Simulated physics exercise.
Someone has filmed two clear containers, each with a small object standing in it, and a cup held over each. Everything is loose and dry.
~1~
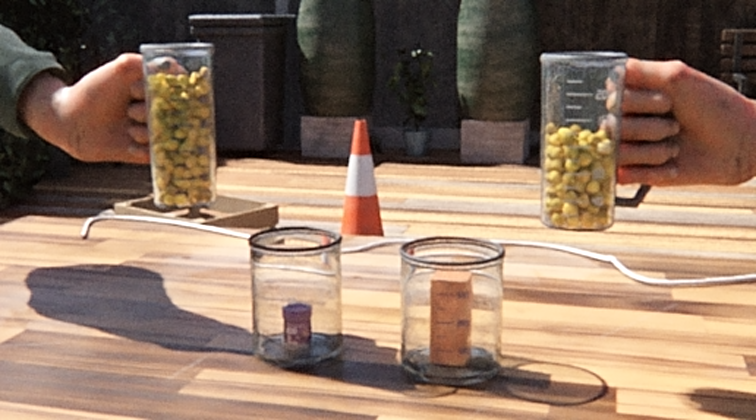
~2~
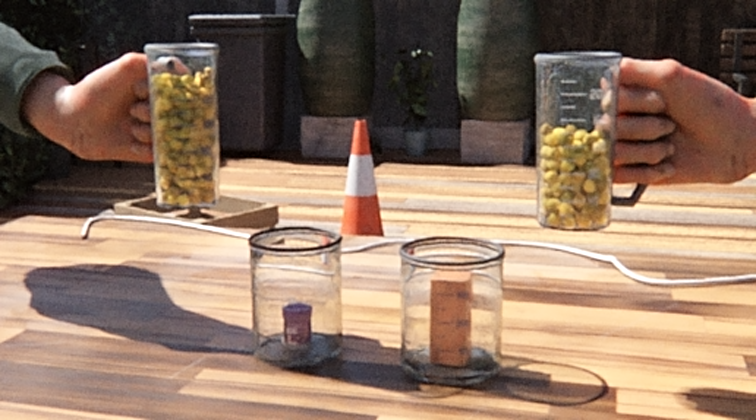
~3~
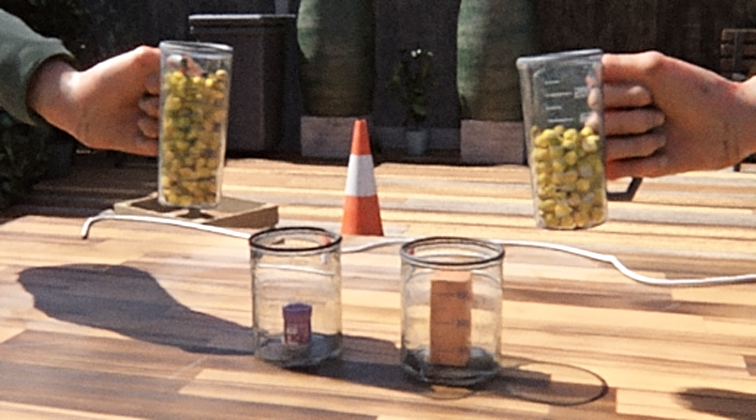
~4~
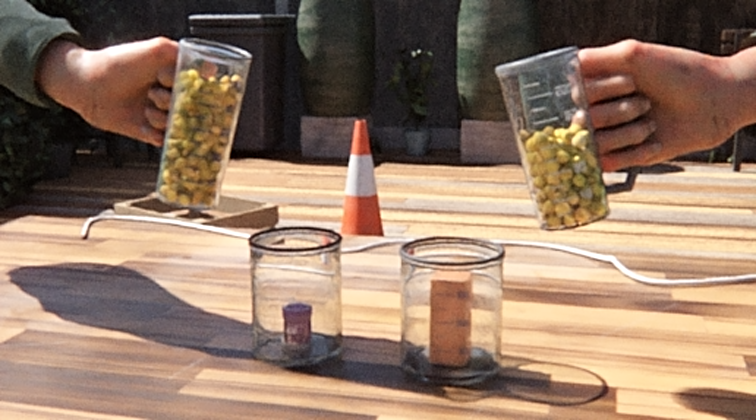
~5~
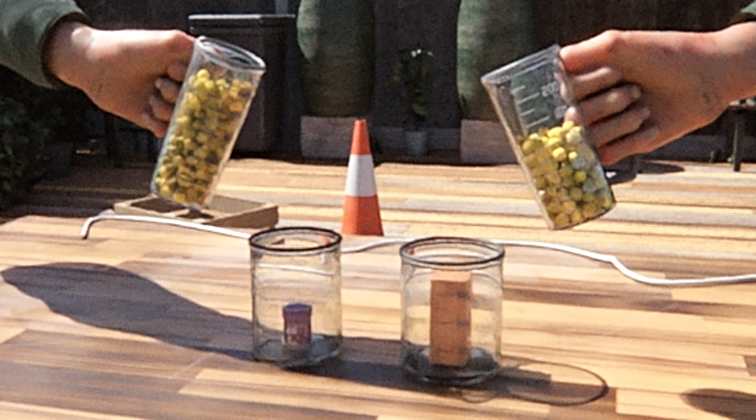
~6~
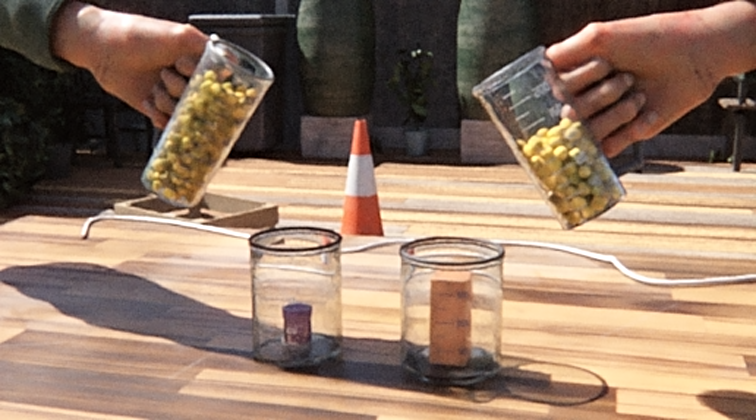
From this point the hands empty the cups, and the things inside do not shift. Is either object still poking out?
At the end, left thing: Gets submerged, right thing: Peeks out.
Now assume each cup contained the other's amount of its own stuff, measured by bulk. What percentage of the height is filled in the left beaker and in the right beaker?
I'd say some 50 percent on the left and some 75 on the right.
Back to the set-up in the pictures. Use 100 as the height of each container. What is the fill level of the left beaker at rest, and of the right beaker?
Left 65, right 55, roughly.
Then, 0.62 s past the last view, left beaker empty, all of its cupful still in the cup; right beaker empty, all of its cupful still in the cup.
Then, 1.15 s past the last view, left beaker nearly empty, most of its cupful still in the cup; right beaker nearly empty, most of its cupful still in the cup.
Then, 1.61 s past the last view, left beaker two thirds full, none of its cupful still in the cup; right beaker a third full, none of its cupful still in the cup, two pieces on the table.
Finally, left beaker two thirds full (surface near (296, 276)), nothing beside it; right beaker half full (surface near (451, 300)), two pieces on the table; the left thing is covered; the right thing is still showing.
